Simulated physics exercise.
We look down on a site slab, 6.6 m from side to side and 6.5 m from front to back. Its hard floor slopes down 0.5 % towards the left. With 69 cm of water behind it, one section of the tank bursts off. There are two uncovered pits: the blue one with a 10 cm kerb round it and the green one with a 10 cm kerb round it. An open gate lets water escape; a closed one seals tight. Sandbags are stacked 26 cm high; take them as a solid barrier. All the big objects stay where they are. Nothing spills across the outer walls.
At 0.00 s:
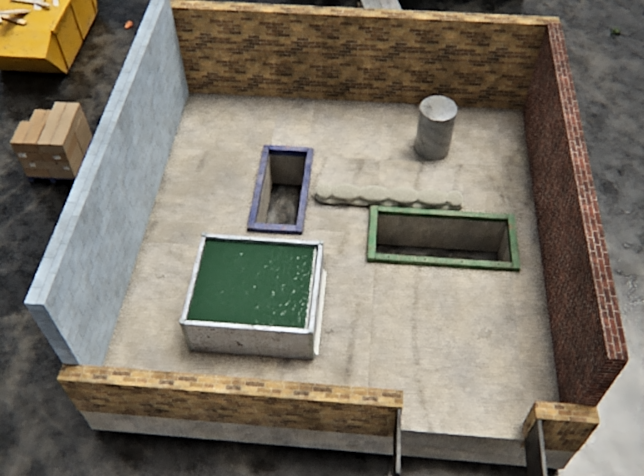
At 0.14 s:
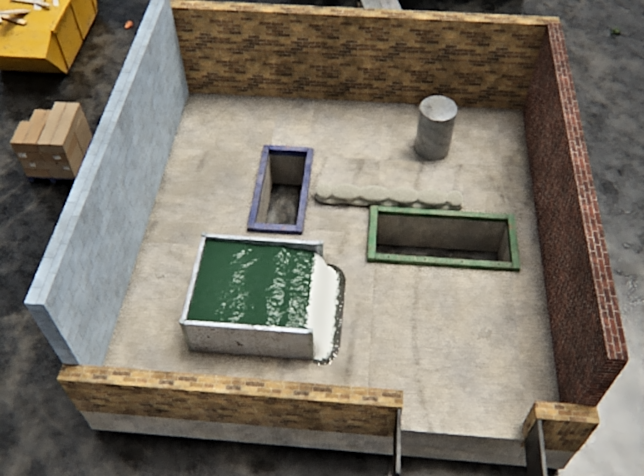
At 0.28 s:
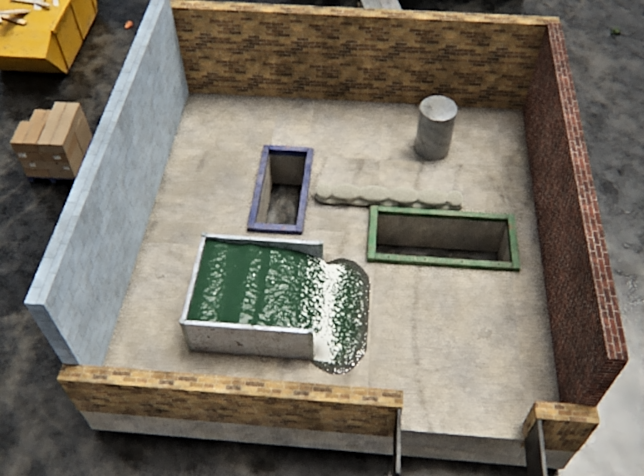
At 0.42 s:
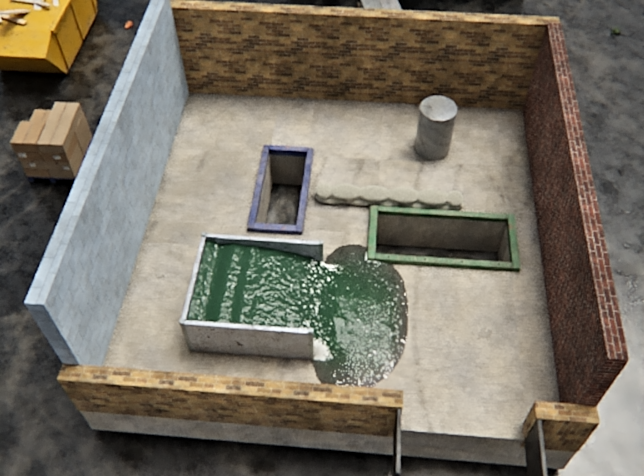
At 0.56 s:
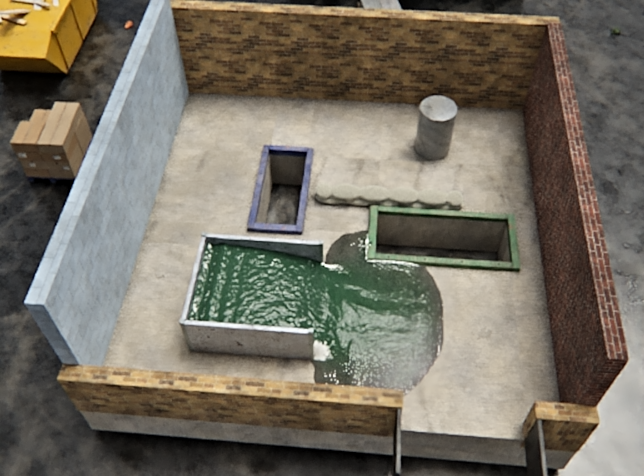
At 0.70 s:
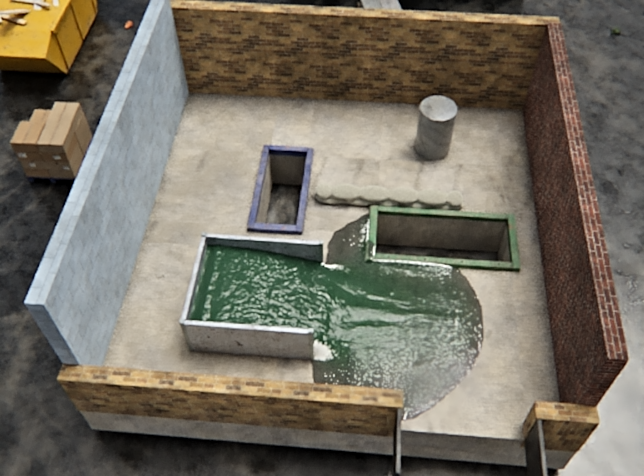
Green water fills a pale, open-topped tank on a walled concrete slab, seen from high above by a still camera. Behind it are a blue-rimmed pit, a low line of sandbags, a grey cylinder and a green-rimmed pit to the right. The tank's right side opens, and water rushes out rightward, foaming, then spreads into a wide rounded pool reaching the green kerb and front wall.
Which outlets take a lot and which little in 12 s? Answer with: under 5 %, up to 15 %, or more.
The gate opening takes more than 15 %; the blue pit takes under 5 %; the green pit takes between 5 and 15 %.
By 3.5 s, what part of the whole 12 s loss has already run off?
About 40 per cent.
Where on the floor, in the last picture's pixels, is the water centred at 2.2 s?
At about (397, 319).
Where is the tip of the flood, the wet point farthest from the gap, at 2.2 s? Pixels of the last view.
Near (525, 177).
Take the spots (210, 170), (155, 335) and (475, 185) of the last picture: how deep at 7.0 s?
Roughly 0, 1 and 1 cm, in turn.
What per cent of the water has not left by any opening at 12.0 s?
Roughly 56 in a hundred.
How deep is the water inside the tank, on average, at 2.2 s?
Some 19 cm.
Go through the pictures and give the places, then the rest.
In the first picture, still water, 69 cm deep, in the tank at (255, 284).
In the second picture, the front is at (327, 268), 0.9 m from the gap at (315, 303); 0.4 m2 of floor is under water; 69 cm left at the back of the tank.
In the third picture, water pours out at (315, 305) and has run 1.1 m, to (353, 266); deepest outside 36 cm, 69 cm at the tank's back.
In the fourth picture, the front is at (387, 266), 1.5 m from the gap at (315, 306); 2.6 m2 of floor is under water; 65 cm left at the back of the tank.
In the fifth picture, water pours out at (315, 307) and has run 1.9 m, to (435, 297); deepest outside 30 cm, 58 cm at the tank's back.
In the sixth picture, water pours out at (315, 307) and has run 2.5 m, to (476, 343); deepest outside 32 cm, 59 cm at the tank's back.
After 1.4 s water covers 25 % of the floor and is deepest (38 cm) near (538, 285); gone so far, the gate opening 1 %, the blue pit 0 %, the green pit 1 %.
After 2.2 s water covers 30 % of the floor and is deepest (36 cm) near (539, 294); gone so far, the gate opening 4 %, the blue pit 0 %, the green pit 3 %.
After 3.5 s water covers 40 % of the floor and is deepest (22 cm) near (539, 294); gone so far, the gate opening 13 %, the blue pit 0 %, the green pit 5 %.
After 7.0 s water covers 60 % of the floor and is deepest (8 cm) near (398, 413); gone so far, the gate opening 29 %, the blue pit 0 %, the green pit 7 %.
After 12.0 s water covers 85 % of the floor and is deepest (6 cm) near (96, 389); gone so far, the gate opening 37 %, the blue pit 0 %, the green pit 7 %.
